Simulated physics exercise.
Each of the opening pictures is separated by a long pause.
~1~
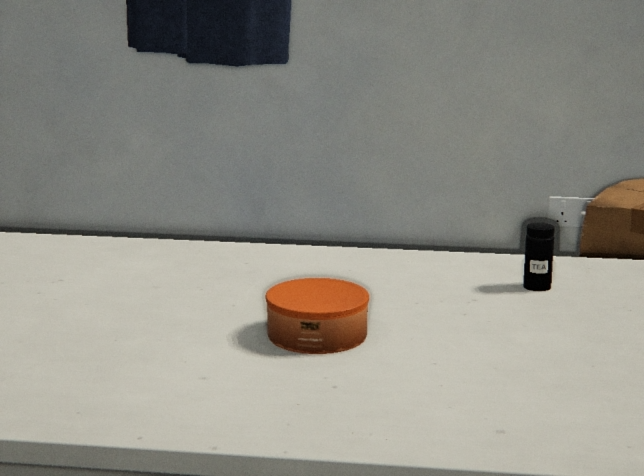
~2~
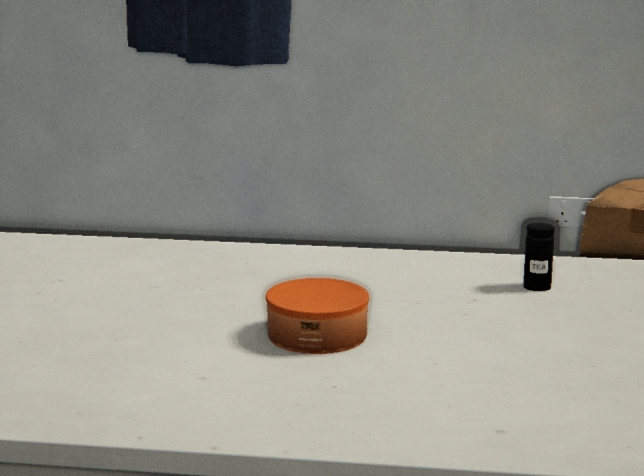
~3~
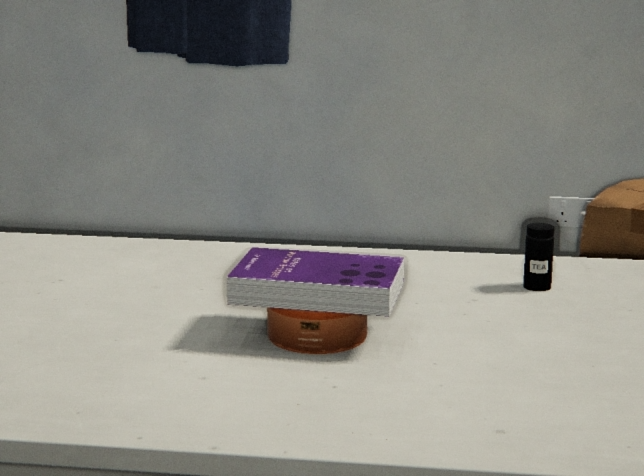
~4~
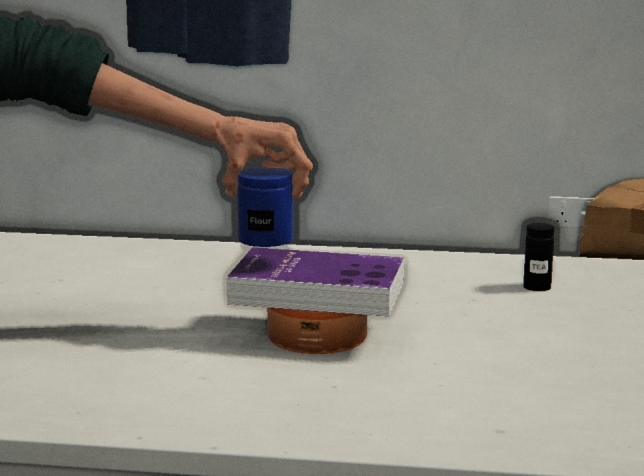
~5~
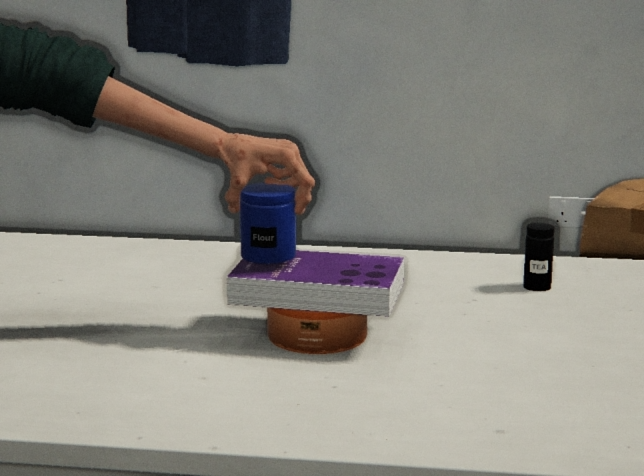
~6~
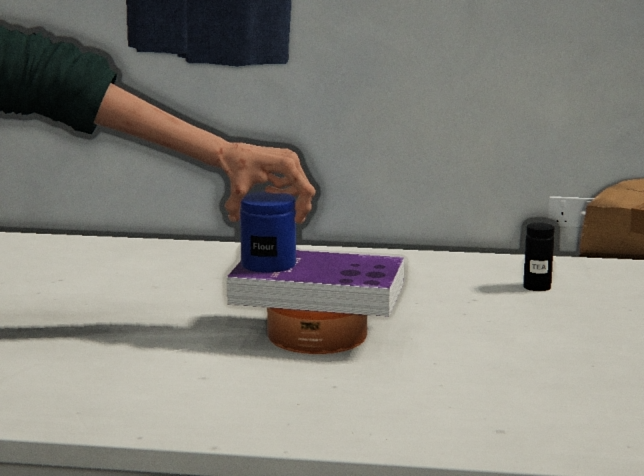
Blue flour jar being lowered by a hand onto a purple book lying across an orange tub, black shaker standing right.
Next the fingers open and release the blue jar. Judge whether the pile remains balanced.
It remains steady.
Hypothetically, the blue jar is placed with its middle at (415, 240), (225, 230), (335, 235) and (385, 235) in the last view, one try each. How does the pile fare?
Well, the first time it tips over, the second time it tips over, the third time it stays intact, and the fourth time it stays intact.
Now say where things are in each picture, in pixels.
In the first frame, the last thing is not in view yet; orange tub (317, 315).
In the second frame, the last thing is not in view yet; black shaker (539, 257).
In the third frame, the last thing is not in view yet; purple book (318, 280).
The fourth frame shows coming down; blue jar (265, 206); orange tub (317, 315).
The fifth frame shows coming down; blue jar (268, 222); black shaker (539, 257).
The sixth frame shows in place under the hand; blue jar (268, 231); purple book (318, 280).
Then, 0.90 s later than the last frame, all is still.
Then, 2.00 s later than the last frame, blue jar resting near (267, 232).
When it is over, all 4 as before. End places, in pixels of the last picture, blue jar near (267, 232). The pile keeps its balance.
